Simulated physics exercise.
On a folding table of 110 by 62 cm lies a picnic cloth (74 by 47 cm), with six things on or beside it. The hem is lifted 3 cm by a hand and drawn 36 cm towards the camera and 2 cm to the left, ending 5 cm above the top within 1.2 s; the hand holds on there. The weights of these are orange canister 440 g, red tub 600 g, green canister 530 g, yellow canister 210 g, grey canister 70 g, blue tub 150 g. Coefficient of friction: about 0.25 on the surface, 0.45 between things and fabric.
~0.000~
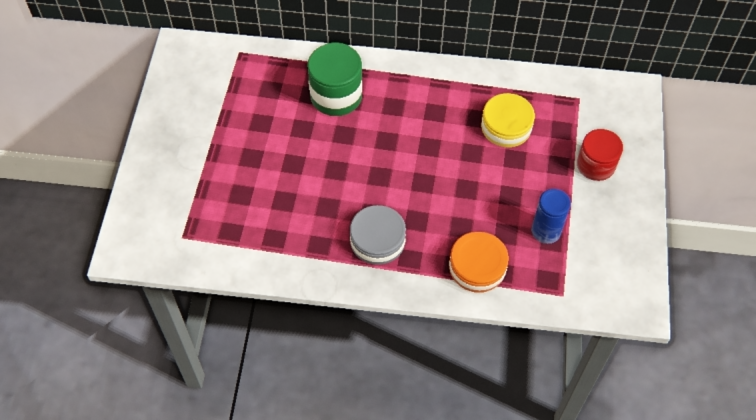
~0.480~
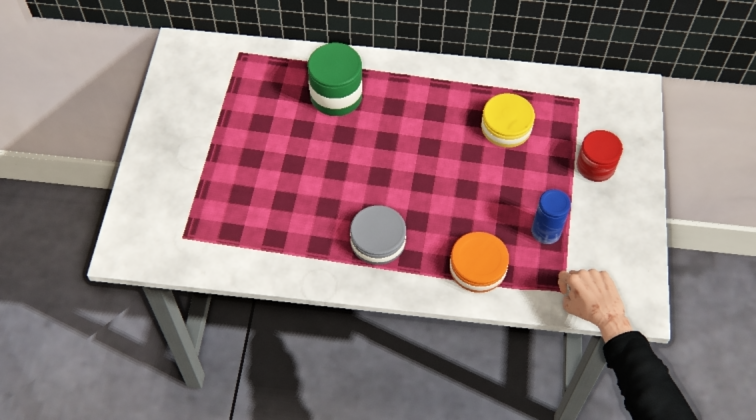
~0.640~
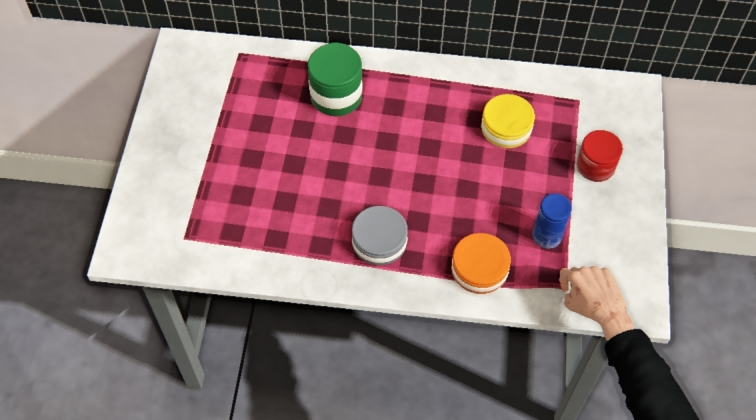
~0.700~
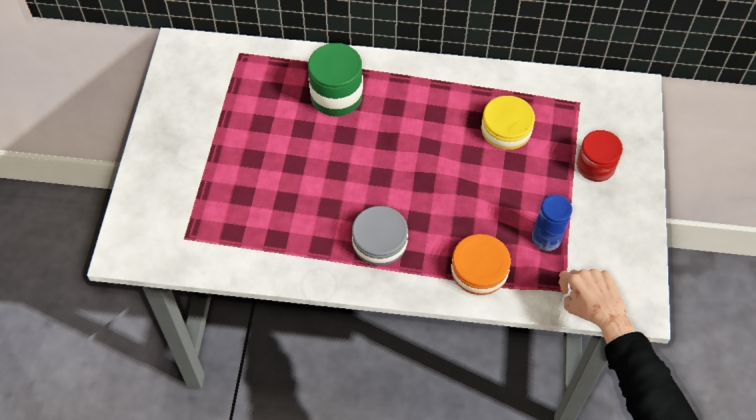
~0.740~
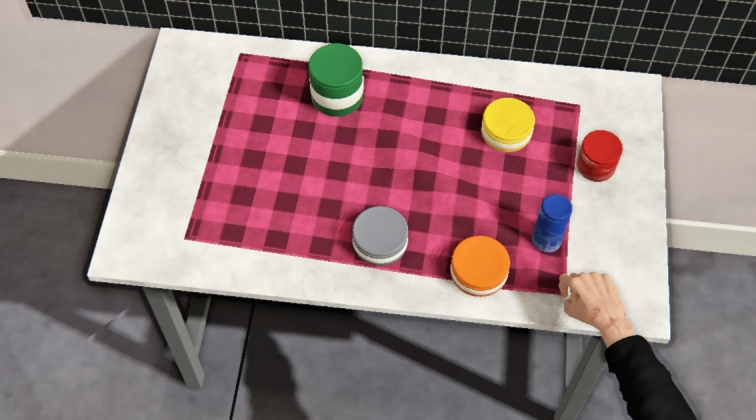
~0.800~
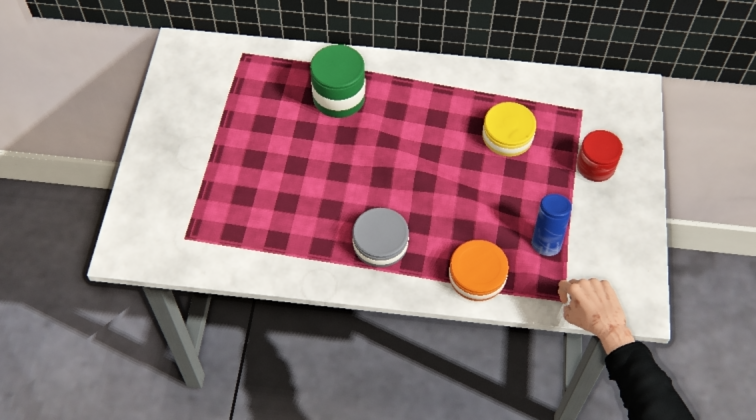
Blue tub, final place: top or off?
I'd predict it leaves the furniture.
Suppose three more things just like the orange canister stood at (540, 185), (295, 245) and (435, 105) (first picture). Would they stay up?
Taking them one by one: Is lost, then is lost, then is left on top.
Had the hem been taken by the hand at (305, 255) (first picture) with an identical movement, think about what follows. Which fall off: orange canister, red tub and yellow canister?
Orange canister is lost, red tub is left on top, yellow canister is left on top.
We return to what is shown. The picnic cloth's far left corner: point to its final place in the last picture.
Roughly (341, 118).
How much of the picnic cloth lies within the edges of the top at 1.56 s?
Some 70 in a hundred.
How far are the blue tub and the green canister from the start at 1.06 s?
The blue tub is about 4 cm off and the green canister about 8 cm.
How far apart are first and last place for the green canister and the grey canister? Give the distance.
Green canister: 30 cm; grey canister: Off the top.
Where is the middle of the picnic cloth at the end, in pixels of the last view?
Centre in the last view: Approx. (430, 292).
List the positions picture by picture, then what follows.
Shows, blue tub (555, 201); picnic cloth corners (182, 238) (239, 52) (579, 99) (563, 297), in the first picture.
Shows, picnic cloth corners (182, 239) (239, 52); grip (565, 293), in the second picture.
Shows, blue tub (556, 206); picnic cloth corners (184, 239) (239, 53); grip (566, 290), in the third picture.
Shows, picnic cloth corners (184, 240) (239, 53); grip (566, 293), in the fourth picture.
Shows, yellow canister (509, 118); picnic cloth corners (184, 240) (240, 53); grip (566, 296), in the fifth picture.
Shows, blue tub (556, 210); picnic cloth corners (184, 239) (243, 53) (583, 110); grip (565, 302), in the sixth picture.
After 1.1 s, 95 % of the picnic cloth is still over the top; blue tub on its side, 4 cm off its start, yellow canister 12 cm off its start, orange canister 10 cm off its start.
After 1.3 s, 85 % of the picnic cloth is still over the top; blue tub on its side, 15 cm off its start, yellow canister 24 cm off its start, orange canister over the edge.
After 1.6 s, 70 % of the picnic cloth is still over the top; blue tub on its side, 26 cm off its start at (556, 356), yellow canister 35 cm off its start at (557, 261), orange canister over the edge.
After 1.8 s, 60 % of the picnic cloth is still over the top; blue tub over the edge, yellow canister 42 cm off its start, grey canister over the edge.
After 3.4 s, 60 % of the picnic cloth is still over the top; blue tub over the edge, grey canister over the edge, yellow canister 42 cm off its start at (556, 300), orange canister over the edge.
